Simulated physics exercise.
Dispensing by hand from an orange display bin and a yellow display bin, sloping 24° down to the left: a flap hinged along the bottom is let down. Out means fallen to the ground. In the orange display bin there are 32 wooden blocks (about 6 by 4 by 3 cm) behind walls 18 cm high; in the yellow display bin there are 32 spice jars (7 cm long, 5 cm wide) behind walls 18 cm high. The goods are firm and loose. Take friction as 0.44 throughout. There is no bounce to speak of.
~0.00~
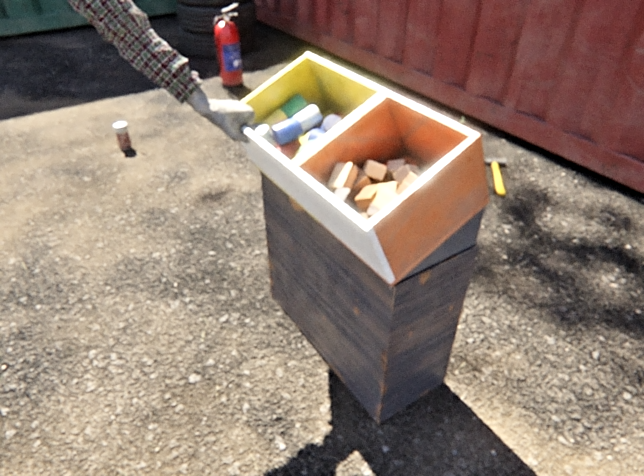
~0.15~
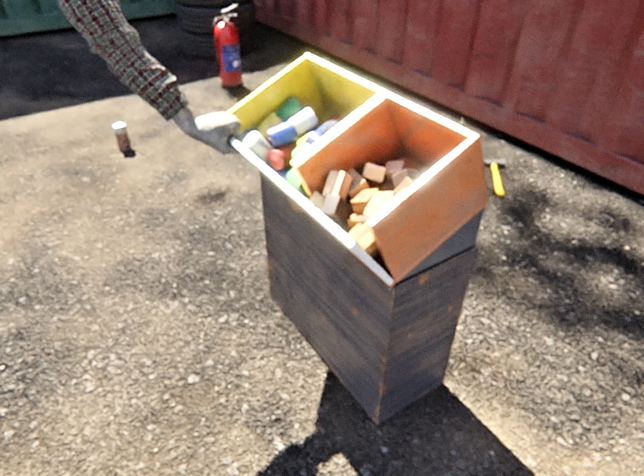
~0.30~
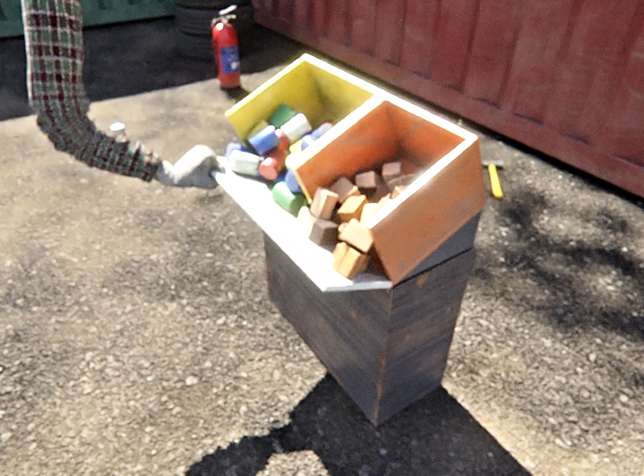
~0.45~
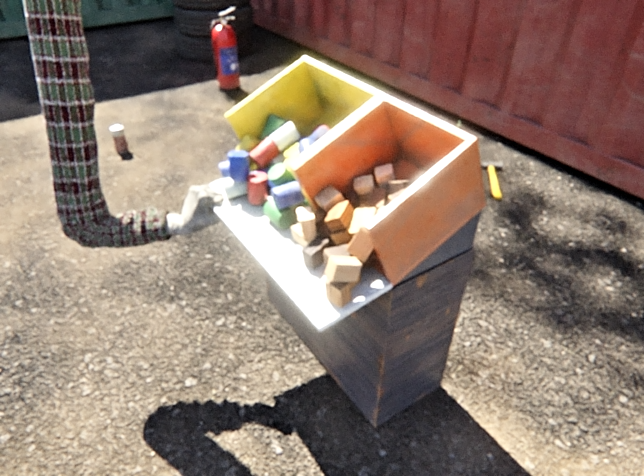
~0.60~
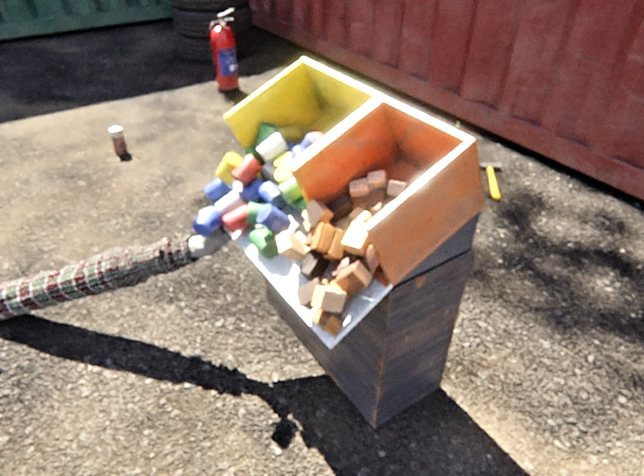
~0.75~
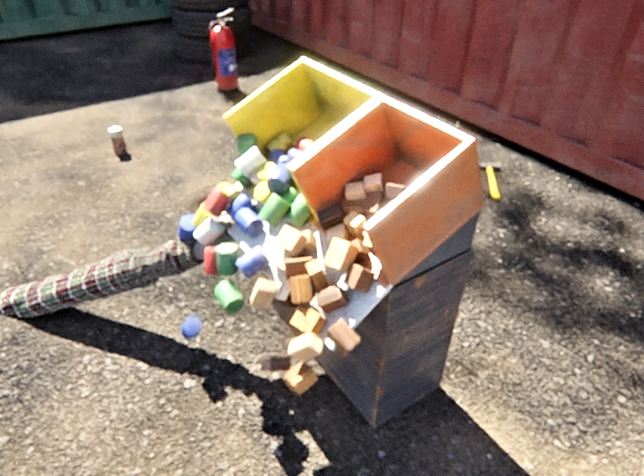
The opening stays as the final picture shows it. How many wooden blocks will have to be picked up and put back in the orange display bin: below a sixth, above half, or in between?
Upwards of half of the wooden blocks leave the orange display bin.
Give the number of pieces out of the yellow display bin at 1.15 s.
About: Yellow display bin 25.
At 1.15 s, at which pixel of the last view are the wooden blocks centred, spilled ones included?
At about (264, 394).
After 1.15 s, orange display bin 14 in, 18 out and yellow display bin 9 in, 23 out.
After 1.66 s, orange display bin 8 in, 24 out and yellow display bin 2 in, 30 out.
After 2.37 s, orange display bin 2 in, 30 out and yellow display bin 2 in, 30 out.
Outcome (at 3.28 s), orange display bin 0 in, 32 out and yellow display bin 0 in, 32 out. Asked share, 32 of 32, 100 per cent.
